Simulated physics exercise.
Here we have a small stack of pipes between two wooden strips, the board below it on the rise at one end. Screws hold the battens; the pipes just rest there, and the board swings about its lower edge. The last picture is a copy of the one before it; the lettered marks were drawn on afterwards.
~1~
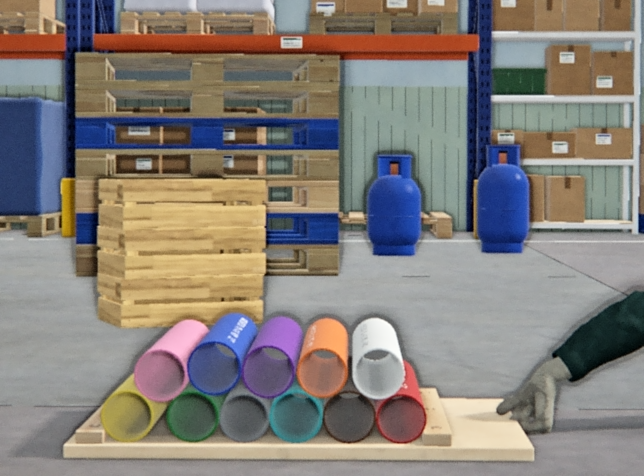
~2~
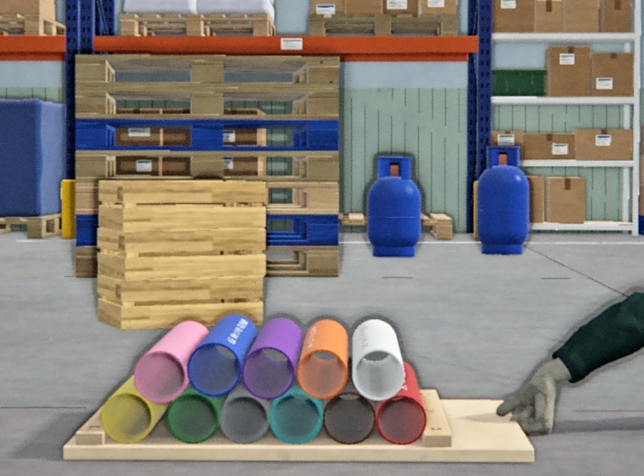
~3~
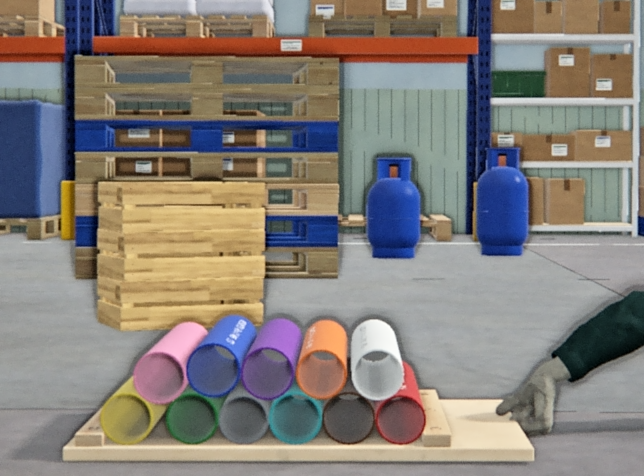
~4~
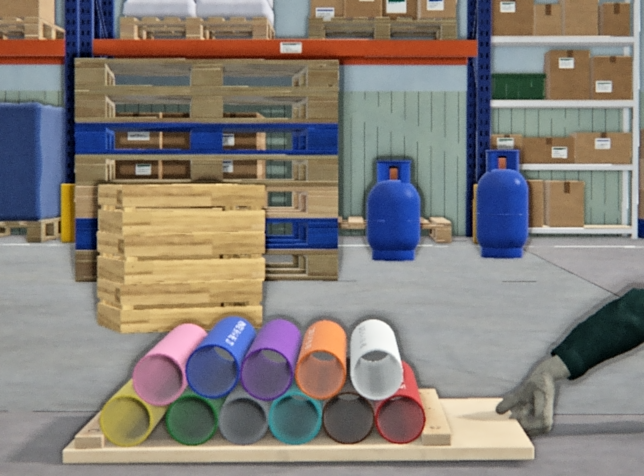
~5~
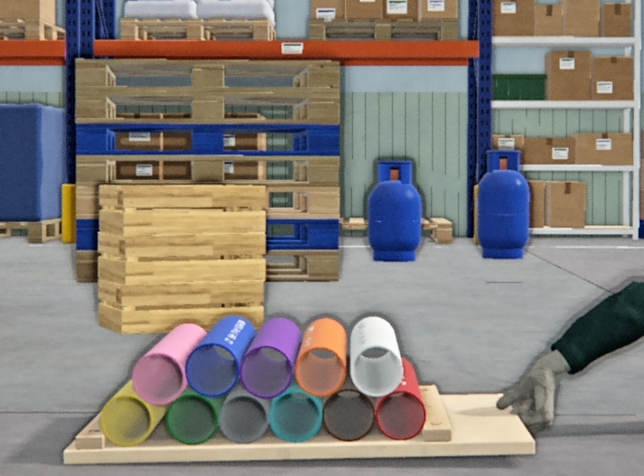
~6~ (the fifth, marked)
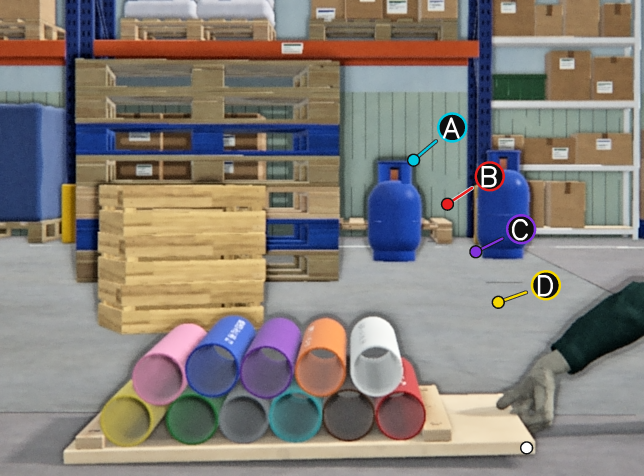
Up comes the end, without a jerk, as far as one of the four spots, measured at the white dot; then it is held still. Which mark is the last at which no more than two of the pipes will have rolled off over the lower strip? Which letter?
At most to D.
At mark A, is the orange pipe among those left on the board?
No.
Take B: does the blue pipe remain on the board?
No.
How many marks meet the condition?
One of the four.
On the marked copy, A at (414, 160); B at (448, 204); C at (476, 252); D at (498, 302); the white dot at (526, 448).
With D. Early on, board at 15°.
Further on, board at 20°.
At the end, board at 20°, two over the low batten (pink, blue).
As for the rest, A eleven over the low batten; B eleven over the low batten; C ten over the low batten.
